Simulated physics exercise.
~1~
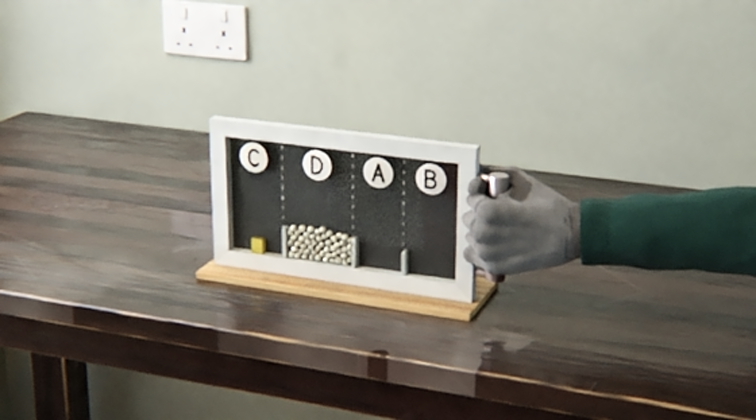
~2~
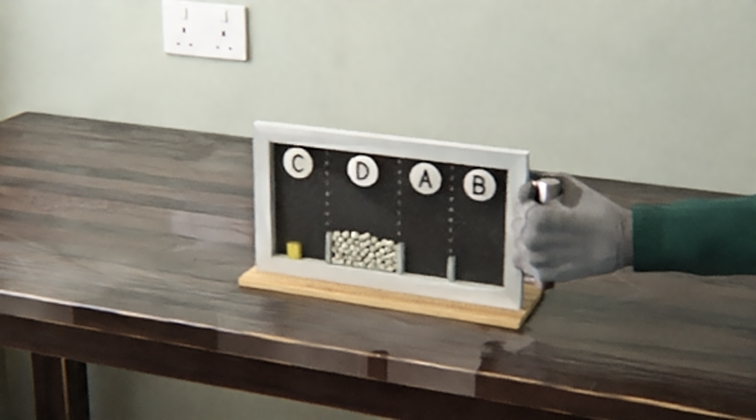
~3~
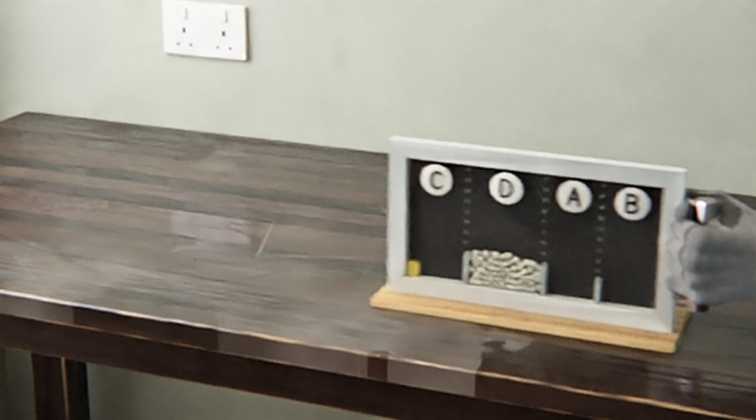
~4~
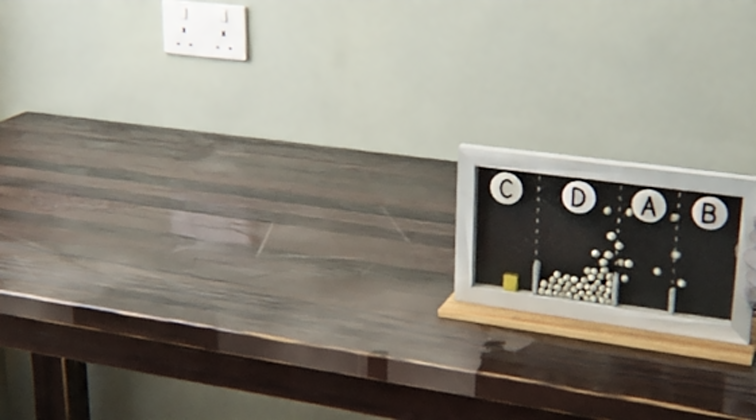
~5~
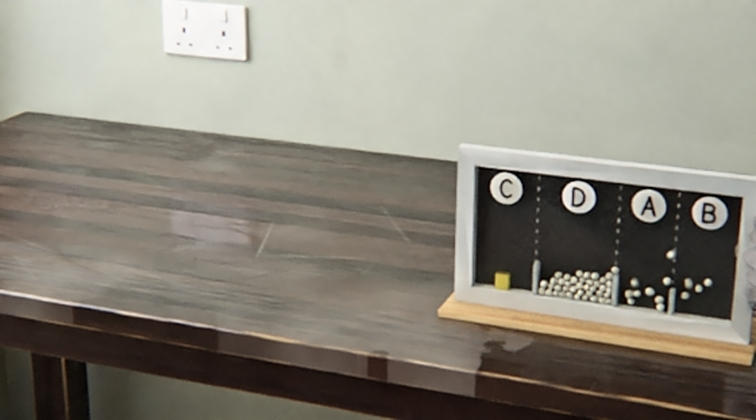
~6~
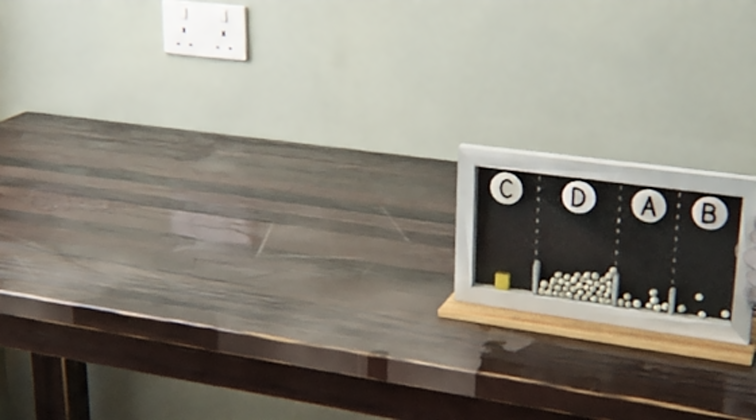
The clip opens on a white-framed tray with a clear front, its strips labelled C, D, A and B, standing on a dark wooden table with white balls packed in D and a yellow block in C. A gloved hand at its right side pushes it to the right. The tray picks up pace, and the balls stay between the low dividers of D. It then stops near the table's right side, and some balls fly over the divider into A and B. They scatter and settle low, leaving most in D, fewer in A and B, and none in C.
